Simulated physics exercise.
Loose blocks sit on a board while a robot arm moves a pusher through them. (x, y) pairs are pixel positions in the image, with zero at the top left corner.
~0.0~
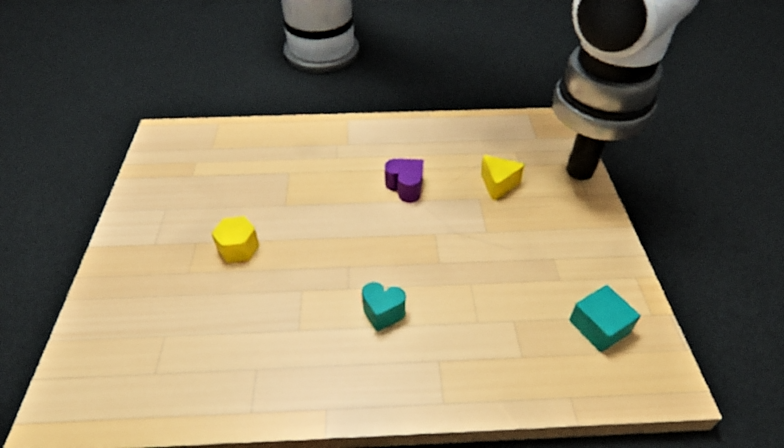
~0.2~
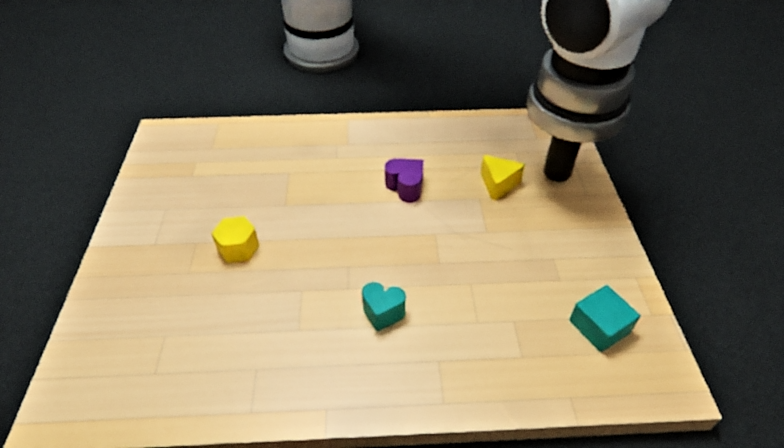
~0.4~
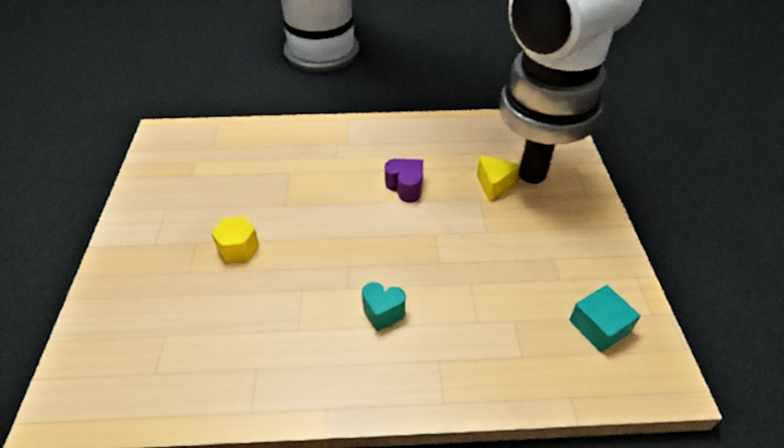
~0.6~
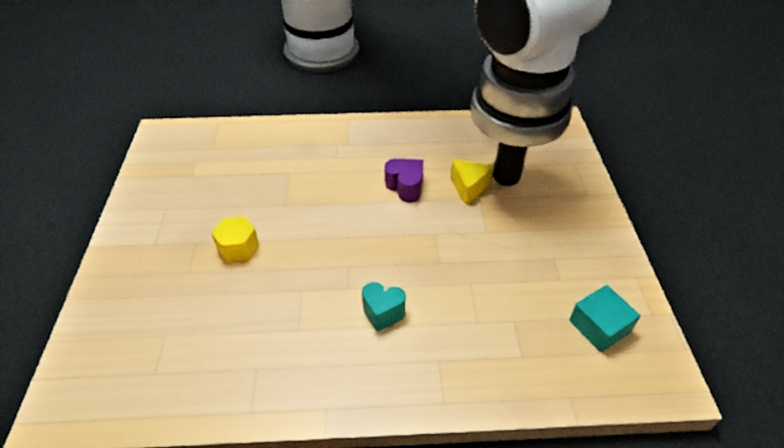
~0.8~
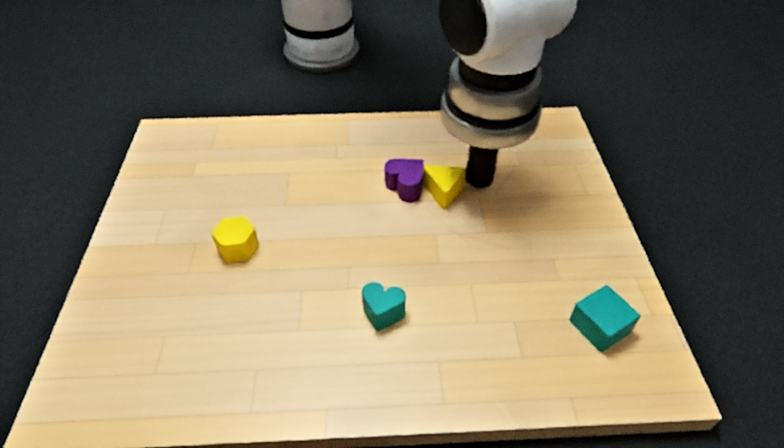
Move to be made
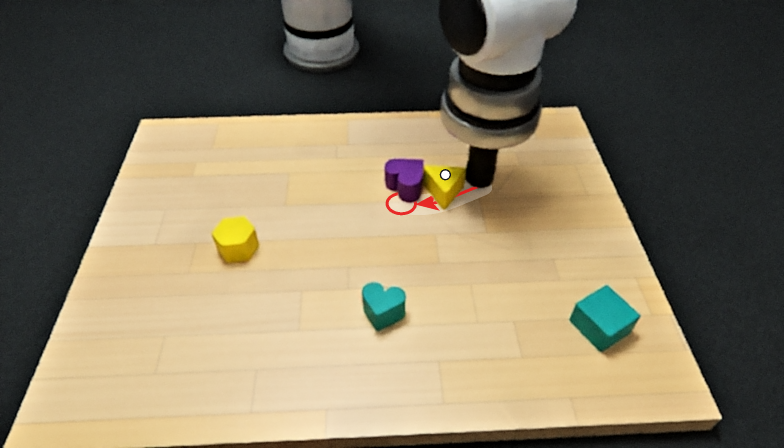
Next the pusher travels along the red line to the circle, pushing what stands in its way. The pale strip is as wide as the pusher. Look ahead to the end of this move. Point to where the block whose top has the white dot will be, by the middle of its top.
Most likely (365, 177).
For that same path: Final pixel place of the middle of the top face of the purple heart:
In the picture, it is at (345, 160).
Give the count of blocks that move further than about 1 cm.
A pair of blocks is moved.
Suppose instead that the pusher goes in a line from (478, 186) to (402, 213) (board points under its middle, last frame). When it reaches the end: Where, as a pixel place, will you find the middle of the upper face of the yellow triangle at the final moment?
Answer: (367, 183).
Drawn move, from (478, 186) via (455, 196) and (430, 204), ending at (401, 203); the dot is on the yellow triangle.
What follows on the original path. Halfway along, pusher (443, 194); purple heart (376, 169); yellow triangle (405, 180), turned 30° clockwise.
At the end, pusher (401, 197); purple heart (345, 160), turned 20° clockwise; yellow triangle (365, 177), turned 50° clockwise.
